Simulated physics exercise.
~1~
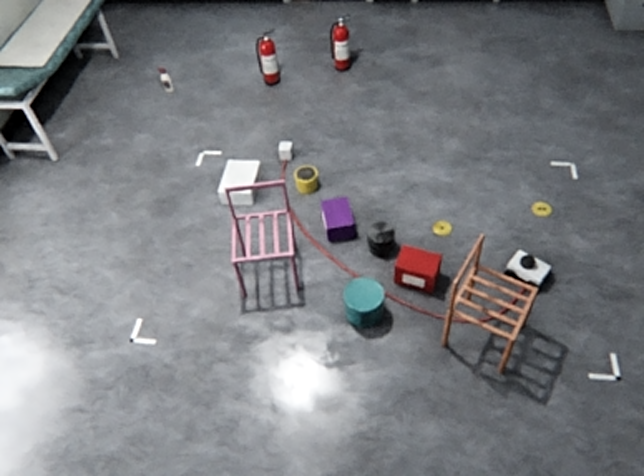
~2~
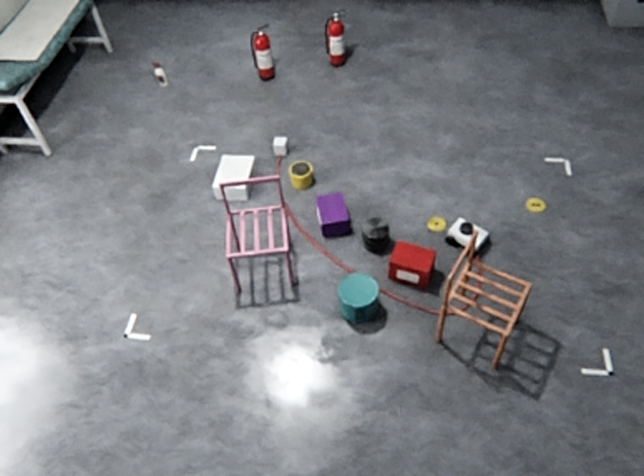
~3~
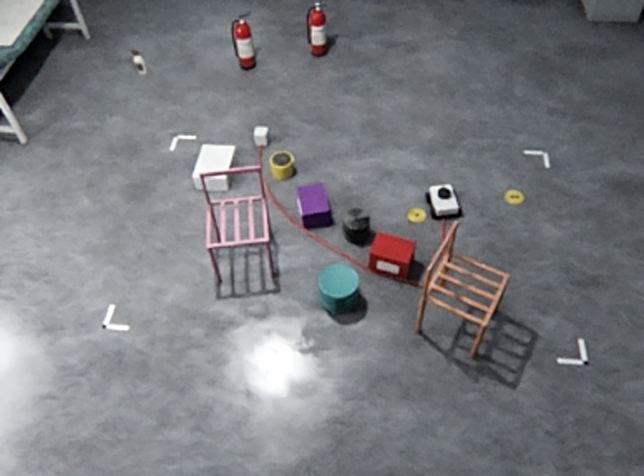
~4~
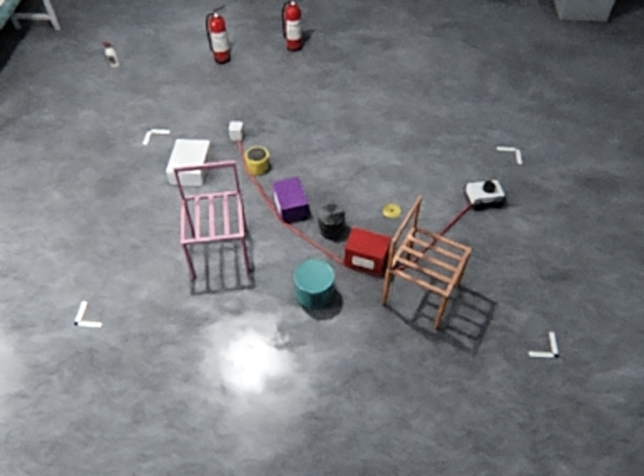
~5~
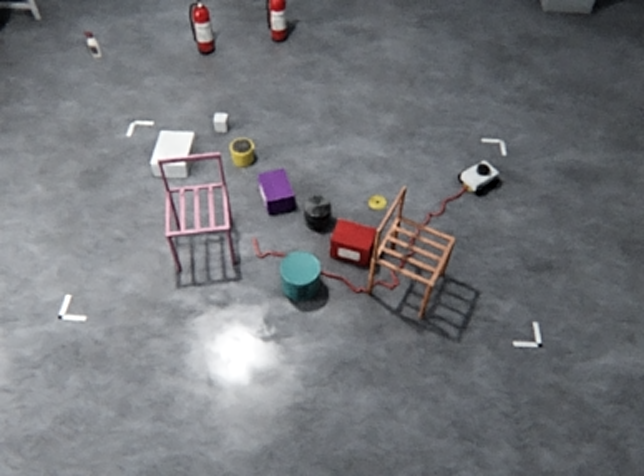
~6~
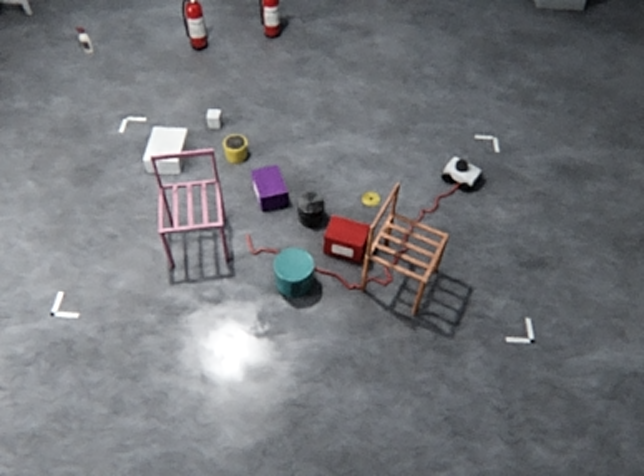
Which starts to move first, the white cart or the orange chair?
The white cart starts to move first, and the orange chair shifts only later, once the cart has already changed direction.
The clip shows a small white cart trailing a red lead among chairs, cartons and tubs on a grey floor. It drives left and up, then right, the orange chair shifts slightly, and the lead's far end comes free, lying slack near the teal bucket as the cart stops.
